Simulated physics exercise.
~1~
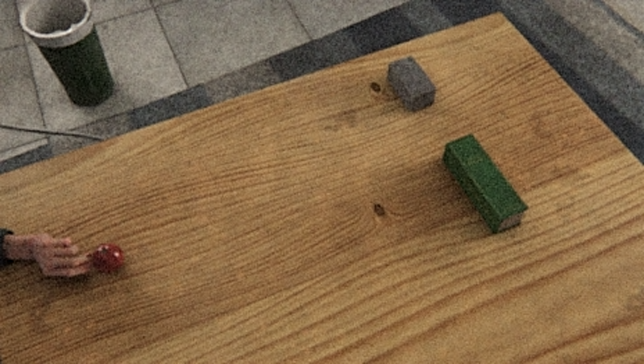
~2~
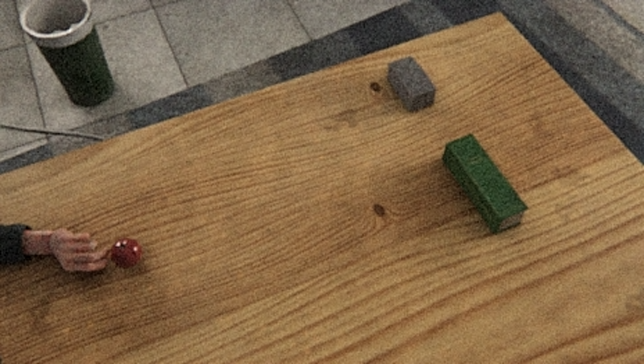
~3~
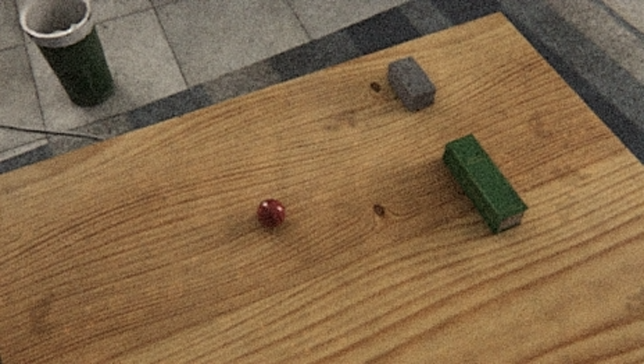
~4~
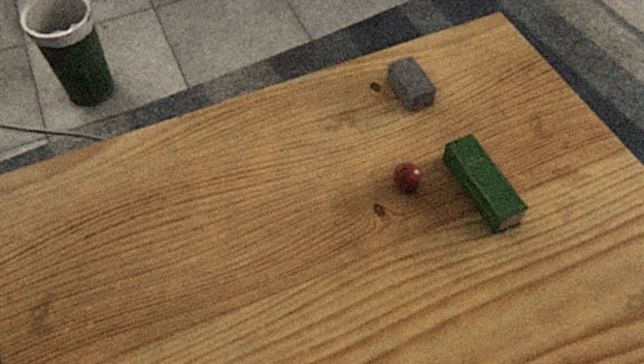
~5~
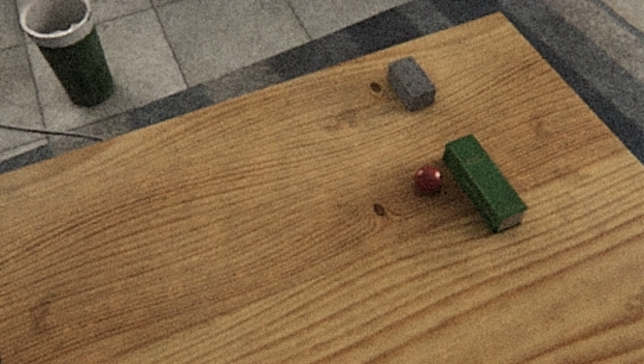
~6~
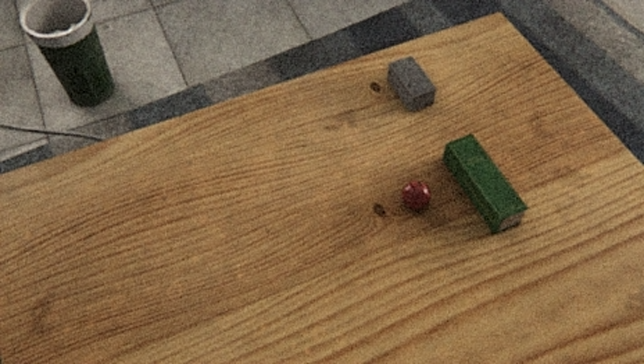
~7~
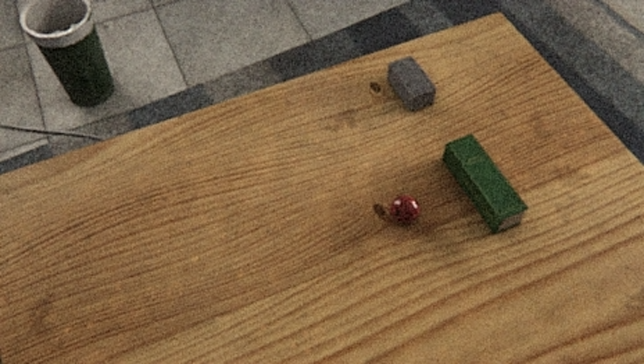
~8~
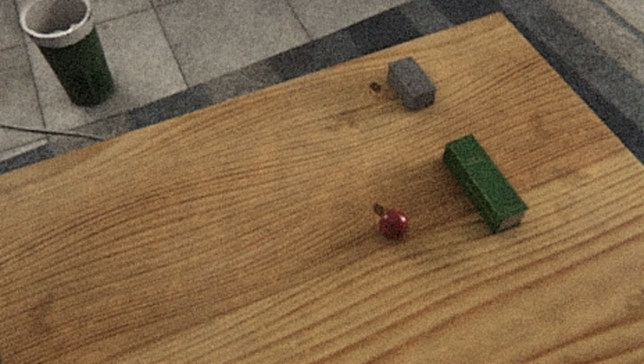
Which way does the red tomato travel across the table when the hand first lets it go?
It travels to the right, away from the hand and towards the green book.
